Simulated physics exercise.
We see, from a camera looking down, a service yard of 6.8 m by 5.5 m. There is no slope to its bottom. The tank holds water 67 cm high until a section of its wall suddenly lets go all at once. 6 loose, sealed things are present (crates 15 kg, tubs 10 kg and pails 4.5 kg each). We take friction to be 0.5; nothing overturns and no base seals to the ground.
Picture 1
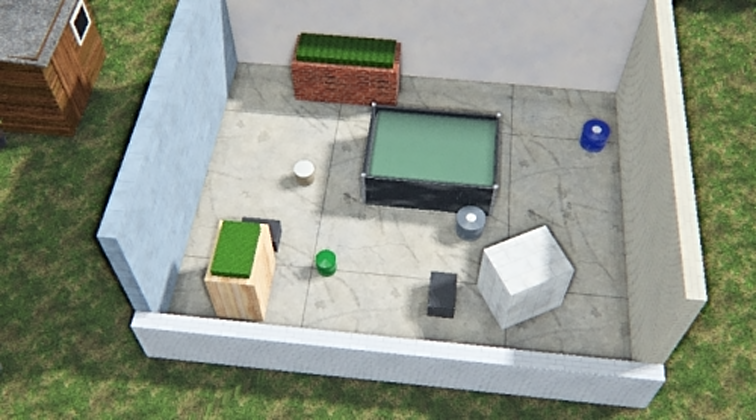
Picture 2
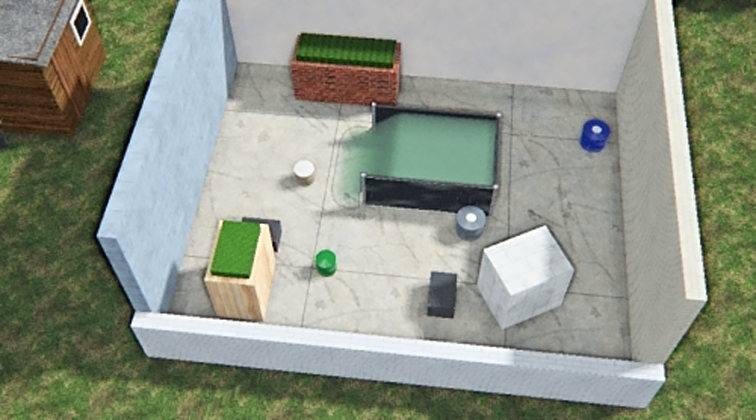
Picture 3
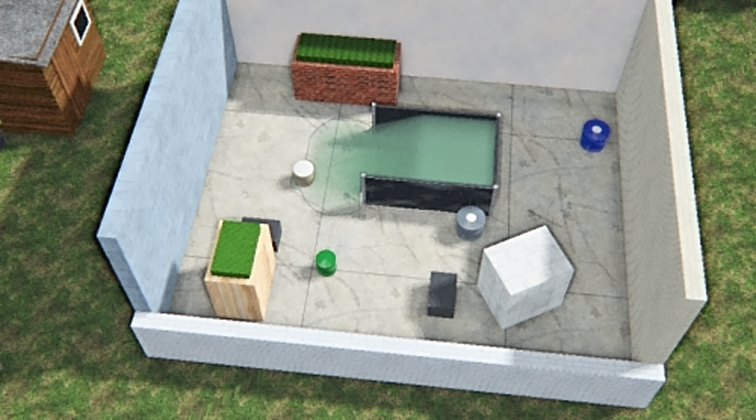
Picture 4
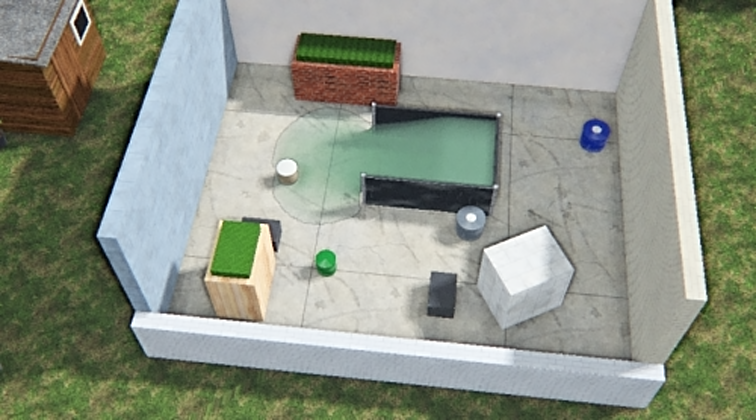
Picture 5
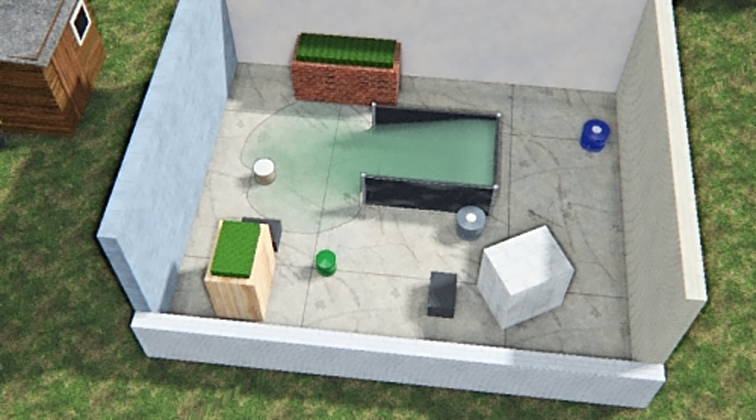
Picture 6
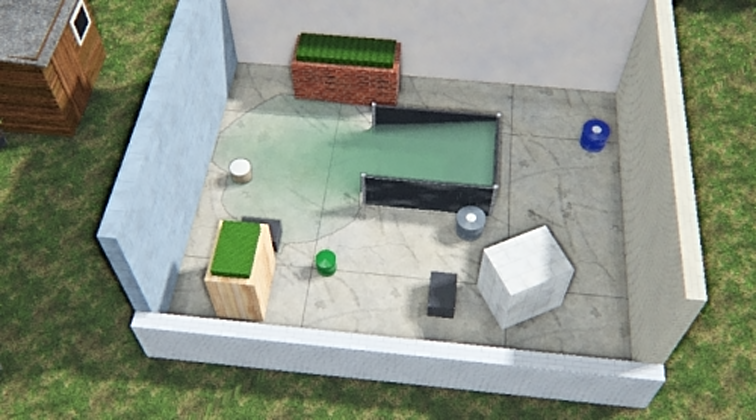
Greenish water poured out of the open left end of a dark-walled tank and spread across the walled yard's floor, then pushed a small white pail leftward while the other containers stayed put.
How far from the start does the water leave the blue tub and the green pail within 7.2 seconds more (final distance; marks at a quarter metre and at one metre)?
Blue tub: Almost still. Green pail: Long move.
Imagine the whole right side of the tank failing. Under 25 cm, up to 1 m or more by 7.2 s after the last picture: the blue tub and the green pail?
Blue tub: Displaced far; green pail: Essentially stationary.
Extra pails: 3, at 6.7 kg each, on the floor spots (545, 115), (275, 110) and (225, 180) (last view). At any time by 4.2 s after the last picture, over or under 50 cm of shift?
Within it, beyond it, beyond it.
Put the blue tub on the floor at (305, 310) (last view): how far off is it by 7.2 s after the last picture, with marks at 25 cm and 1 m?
From that spot, it is pushed far off.
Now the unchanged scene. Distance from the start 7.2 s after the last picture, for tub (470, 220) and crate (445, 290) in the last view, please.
Lab note - net shifts in turn: 10 cm; 40 cm.
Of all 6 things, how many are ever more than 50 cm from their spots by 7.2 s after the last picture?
The count comes to 3.
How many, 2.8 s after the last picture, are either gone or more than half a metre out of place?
Count then: 1.
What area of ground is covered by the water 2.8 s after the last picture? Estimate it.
Wet area: Approx. 17 m2.
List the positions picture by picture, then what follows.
In the first frame, the blue tub at (597, 130), on the bottom; the green pail at (326, 259), on the bottom; 2.8 m2 under water; 0 of 6 have shifted.
In the second frame, the blue tub at (597, 130), on the bottom; the green pail at (326, 259), on the bottom; 3.6 m2 under water; 0 of 6 have shifted.
In the third frame, the blue tub at (597, 130) rests on the ground; the green pail at (326, 259) rests on the ground; 4.6 m2 under water; 0 of 6 have shifted.
In the fourth frame, the blue tub at (597, 130) rests on the ground; the green pail at (326, 259), on the bottom; 5.8 m2 under water; 1 of 6 have shifted.
In the fifth frame, the blue tub at (597, 130) rests on the ground; the green pail at (326, 259), on the bottom; water covers 7.3 m2; 1 of 6 have shifted.
In the sixth frame, the blue tub at (597, 130) rests on the ground; the green pail at (326, 259) rests on the ground; water covers 8.8 m2; 1 of 6 have shifted.
Then, 0.9 s after the last picture the blue tub is near (597, 130), 0.0 m from its start, aground; the green pail is near (326, 259), 0.0 m from its start, aground; 1 afloat.
Then, 2.8 s after the last picture the blue tub is near (597, 130), 0.0 m from its start, aground; the green pail is near (326, 259), 0.0 m from its start, aground; 1 afloat.
Then, 4.8 s after the last picture the blue tub is near (597, 130), 0.0 m from its start, aground; the green pail is near (386, 286), 1.0 m from its start, afloat; 2 afloat.
Then, 7.2 s after the last picture the blue tub is near (597, 130), 0.0 m from its start, aground; the green pail is near (581, 335), 3.9 m from its start, aground; 2 afloat.
